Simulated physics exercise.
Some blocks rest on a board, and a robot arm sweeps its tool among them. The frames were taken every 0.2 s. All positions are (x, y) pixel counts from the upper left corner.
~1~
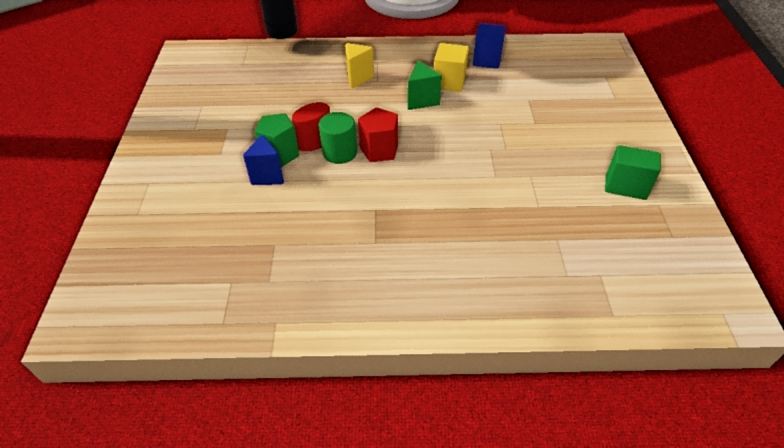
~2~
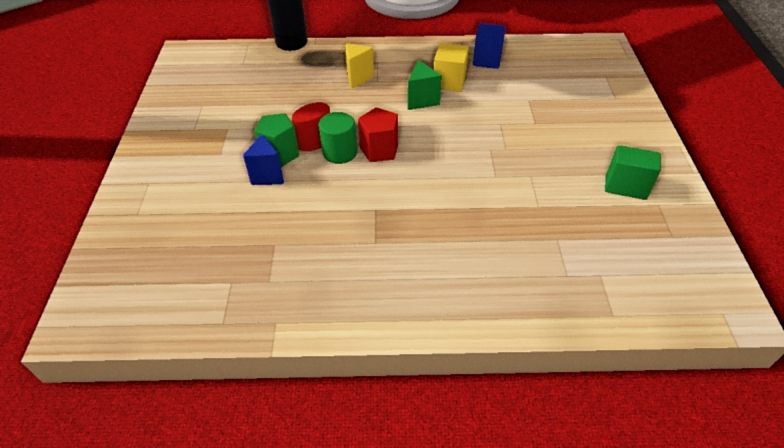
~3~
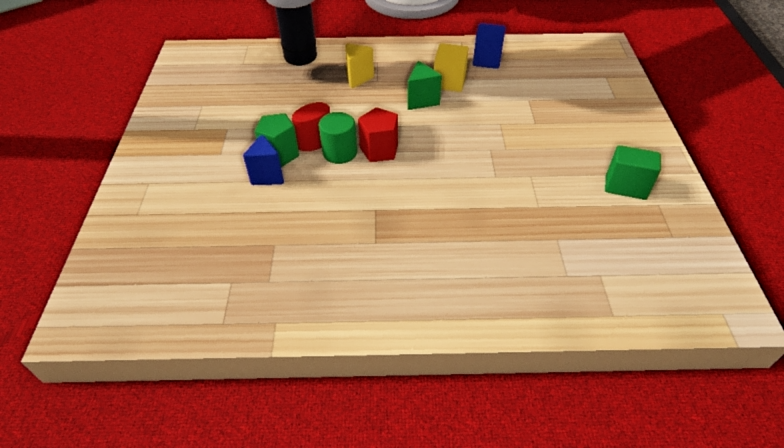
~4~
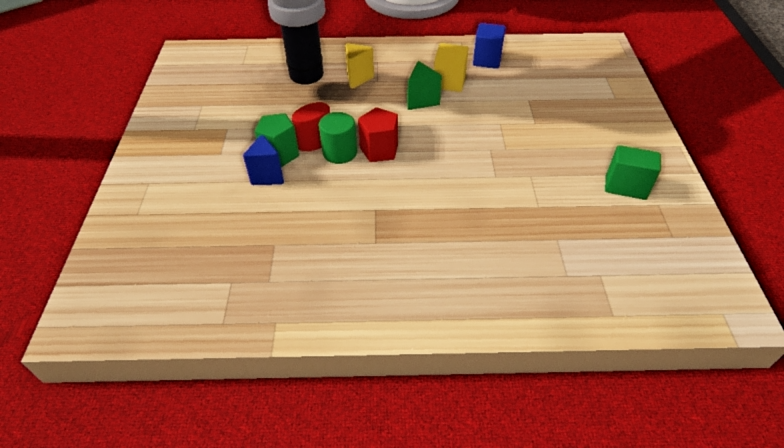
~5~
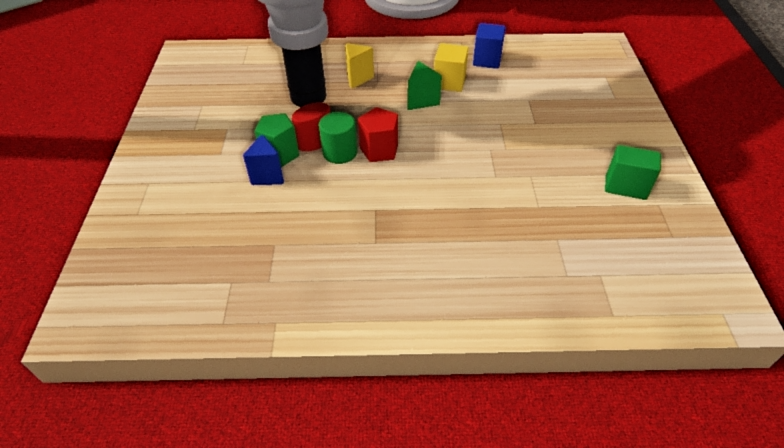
On a wooden board over red cloth, a robot arm's black tool moving down toward a cluster of still, colourful blocks.
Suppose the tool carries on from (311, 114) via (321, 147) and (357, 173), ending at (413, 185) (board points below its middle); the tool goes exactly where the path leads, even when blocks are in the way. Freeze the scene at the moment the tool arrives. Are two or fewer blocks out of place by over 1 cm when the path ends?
Final answer: Yes.
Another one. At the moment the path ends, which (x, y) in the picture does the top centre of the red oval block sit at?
Somewhere near (319, 157).
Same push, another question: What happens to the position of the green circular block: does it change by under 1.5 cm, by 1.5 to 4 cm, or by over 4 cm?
It is going to finish beyond 4 cm from where it is now.
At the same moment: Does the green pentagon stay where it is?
Yes, that is how it ends up.
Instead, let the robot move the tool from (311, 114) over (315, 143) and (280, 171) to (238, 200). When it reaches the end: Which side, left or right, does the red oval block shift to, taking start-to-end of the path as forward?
Seen from start to end, it moves left.
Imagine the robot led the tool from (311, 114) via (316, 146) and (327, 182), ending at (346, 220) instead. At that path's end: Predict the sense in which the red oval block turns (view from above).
Direction: Clockwise.
The first path, step by step. One third of the way, tool (319, 131); red oval block (313, 138), turned 35° clockwise; green circular block (353, 140).
Two thirds of the way, tool (356, 157); red oval block (319, 157), turned 100° clockwise; green circular block (387, 159).
At the end, tool (413, 169); green pentagon unmoved; red oval block (319, 157), turned 100° clockwise; green circular block (434, 179); red pentagon unmoved.
